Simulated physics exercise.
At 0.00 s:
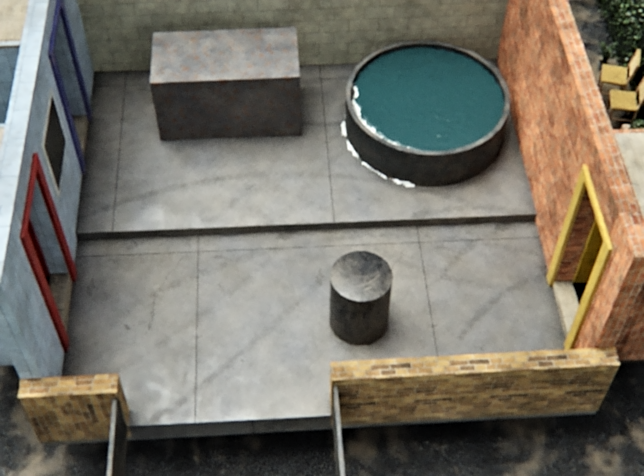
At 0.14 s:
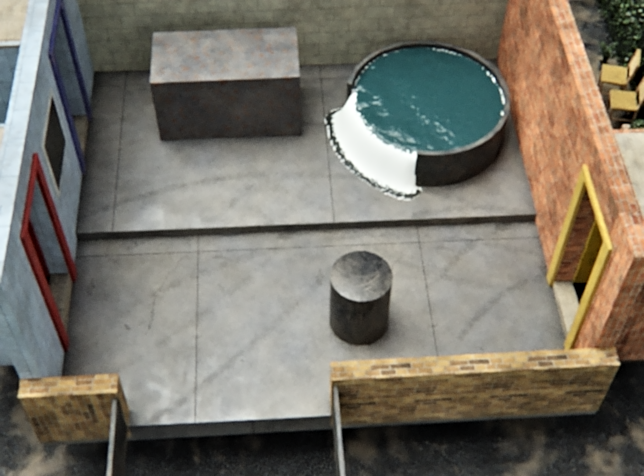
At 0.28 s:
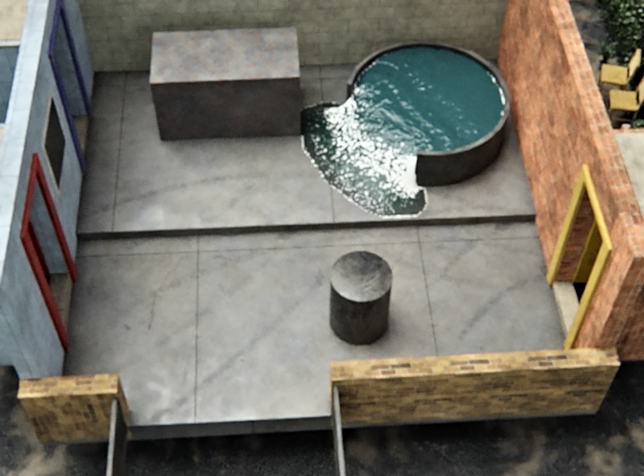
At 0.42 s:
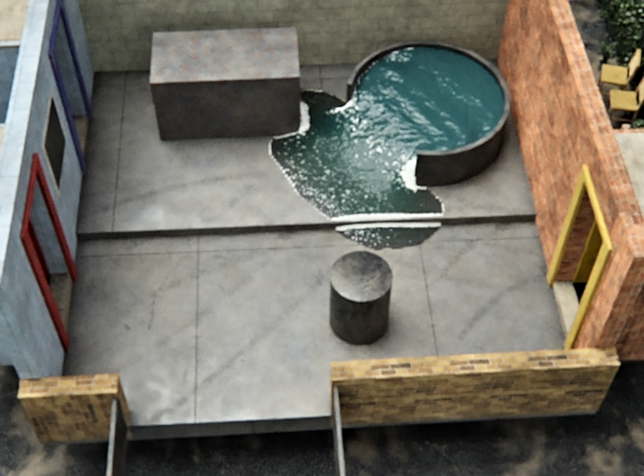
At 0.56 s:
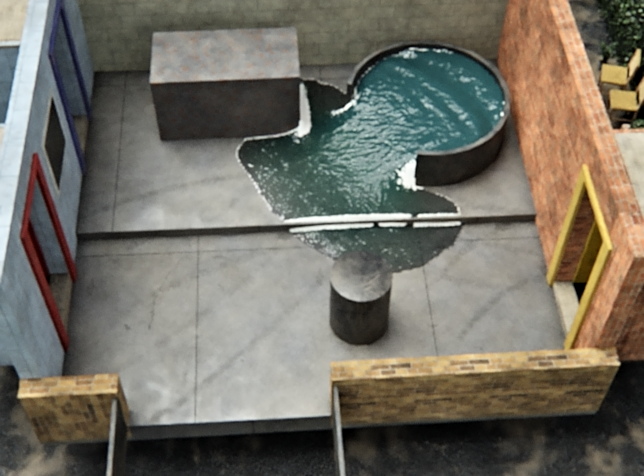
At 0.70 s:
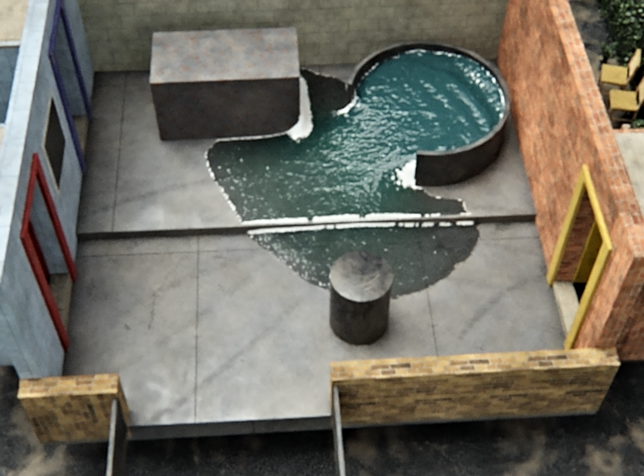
At first, a round pool of teal water sits still in a walled concrete court beside a large block. Its lower left side opens and white, foaming water pours out, then spreads across the floor to the block, spills over the ledge, and flows around the short cylinder on the lower level.
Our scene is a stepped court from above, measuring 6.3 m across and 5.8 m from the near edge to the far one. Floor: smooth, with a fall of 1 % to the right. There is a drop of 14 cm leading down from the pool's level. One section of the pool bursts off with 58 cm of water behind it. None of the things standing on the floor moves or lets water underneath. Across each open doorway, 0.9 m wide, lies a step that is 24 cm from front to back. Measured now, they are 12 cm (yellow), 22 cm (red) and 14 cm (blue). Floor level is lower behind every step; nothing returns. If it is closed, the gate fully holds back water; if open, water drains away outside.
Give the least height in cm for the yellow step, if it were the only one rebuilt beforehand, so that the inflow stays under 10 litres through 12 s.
It needs to be at least 7 cm or so.
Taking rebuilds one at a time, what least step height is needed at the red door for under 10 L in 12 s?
Red - roughly 14.5 cm.
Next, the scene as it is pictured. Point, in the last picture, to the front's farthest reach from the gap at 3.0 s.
The farthest wet point sits near (59, 411) in the last view.
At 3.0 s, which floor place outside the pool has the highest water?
Check close to (62, 384).
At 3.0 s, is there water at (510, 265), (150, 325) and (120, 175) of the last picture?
In that order: Dry, under water, flooded.
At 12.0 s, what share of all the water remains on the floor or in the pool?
About 62 %.
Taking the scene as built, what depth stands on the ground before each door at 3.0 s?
The yellow door has 0 cm, the red door 16 cm and the blue door 11 cm.
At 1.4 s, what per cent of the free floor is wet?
Some 45 per cent is wet.
After 1.4 s water covers 45 % of the floor, deepest (30 cm) near (310, 132); it has not reached the yellow door.
After 3.0 s water covers 75 % of the floor, deepest (34 cm) near (62, 384); it has not reached the yellow door.
After 12.0 s water covers 95 % of the floor, deepest (12 cm) near (546, 312); 11 cm at the yellow door, 0 litres in over its 12 cm step.
At the yellow door as built, the water arrived by 3.8 s and peaked near 11 cm at 11.8 s.
Run again over the same 12 s with other heights there, 18 litres in over 6 cm, 2 litres over 8.5 cm. The limit of 10 litres is kept from about 7 cm up.
